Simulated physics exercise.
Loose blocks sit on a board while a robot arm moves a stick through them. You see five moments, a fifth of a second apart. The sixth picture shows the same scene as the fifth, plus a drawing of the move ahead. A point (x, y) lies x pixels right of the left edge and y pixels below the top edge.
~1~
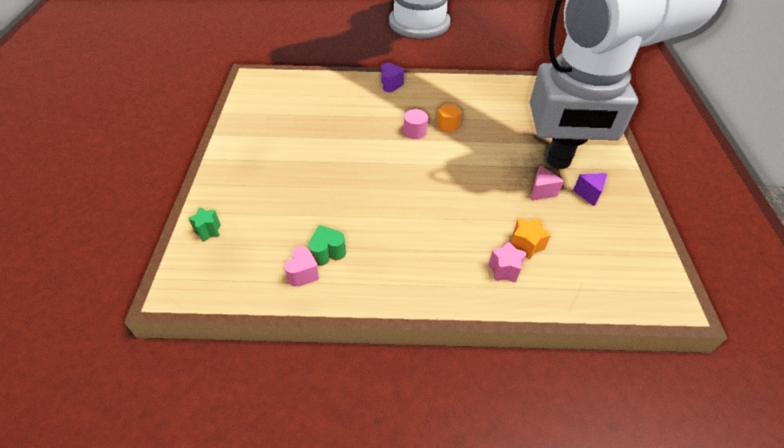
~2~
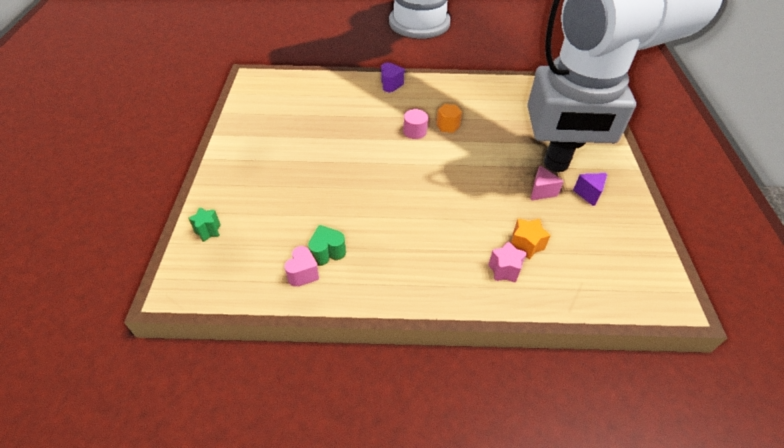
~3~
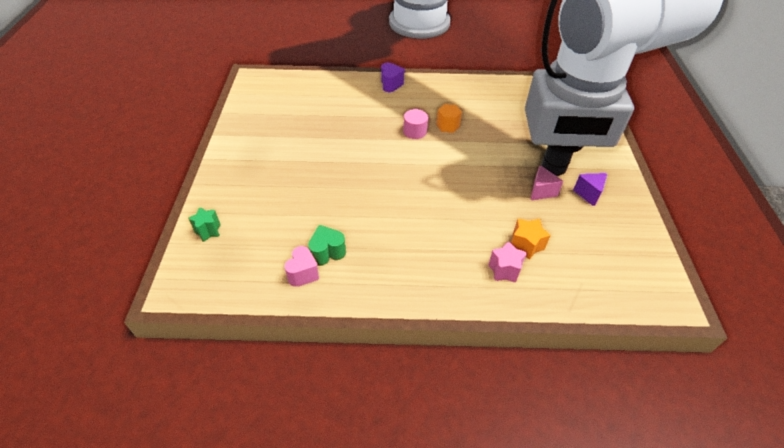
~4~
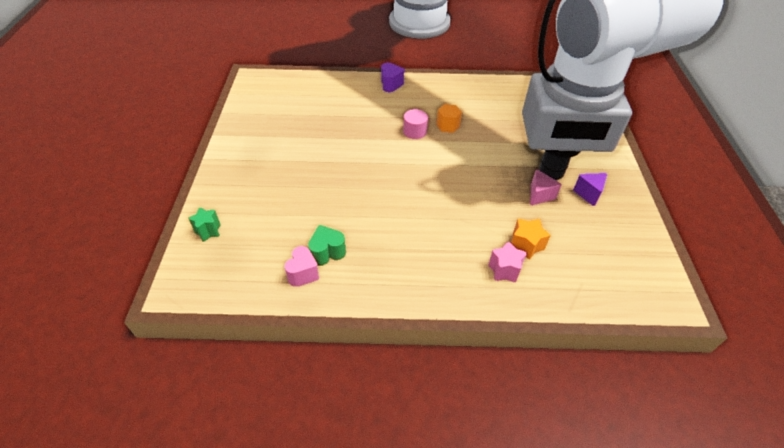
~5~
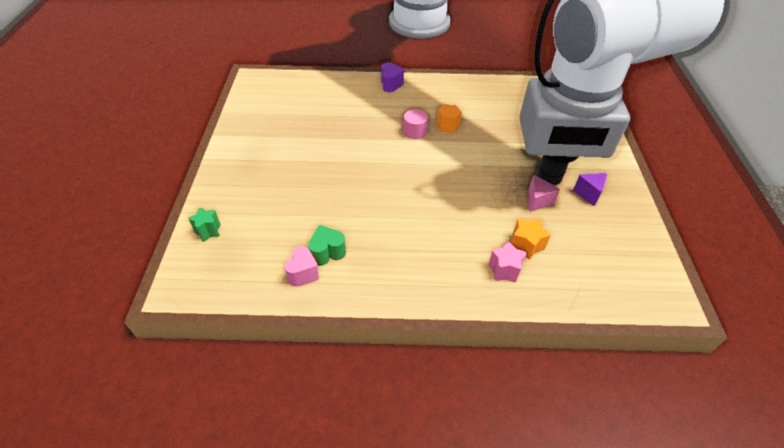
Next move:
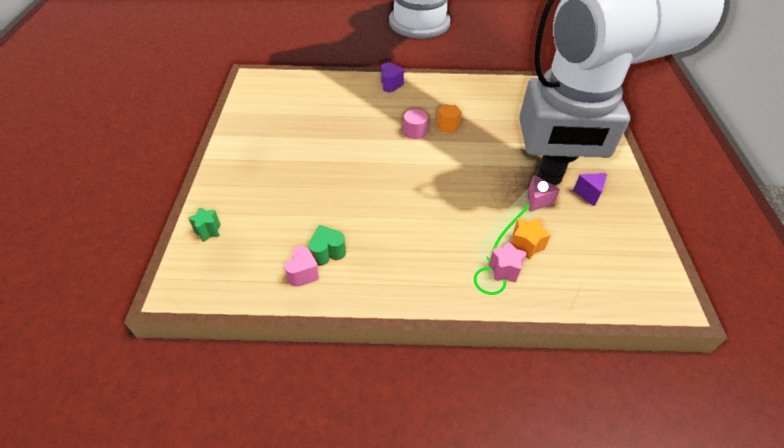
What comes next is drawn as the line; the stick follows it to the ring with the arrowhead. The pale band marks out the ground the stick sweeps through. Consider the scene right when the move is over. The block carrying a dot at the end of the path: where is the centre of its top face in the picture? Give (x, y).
The middle of its top is at (482, 284).
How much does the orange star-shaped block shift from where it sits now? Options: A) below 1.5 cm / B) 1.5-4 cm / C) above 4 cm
B (1.5-4 cm)
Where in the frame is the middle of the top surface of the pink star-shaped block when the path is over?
The middle of its upper face will lie at (522, 287).
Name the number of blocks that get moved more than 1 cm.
The answer is three or more blocks, counting only moves over 1 cm.
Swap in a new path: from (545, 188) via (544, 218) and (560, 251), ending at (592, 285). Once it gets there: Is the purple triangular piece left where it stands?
I believe so.
Path on the board, from (545, 188) through (522, 213) and (498, 242) to (490, 281); the dot is on the pink triangular piece.
What follows on the original path. One third of the way, stick at (525, 203); orange star-shaped block at (528, 236), turned 30° anticlockwise; pink triangular piece at (521, 214), turned 20° anticlockwise.
Two thirds of the way, stick at (501, 231); pink star-shaped block at (509, 263); orange star-shaped block at (531, 243), turned 60° anticlockwise; pink triangular piece at (494, 244), turned 20° anticlockwise.
At the end, stick at (493, 271); pink star-shaped block at (522, 287), turned 55° anticlockwise; orange star-shaped block at (531, 244), turned 60° anticlockwise; pink triangular piece at (481, 284); purple triangular piece in place.
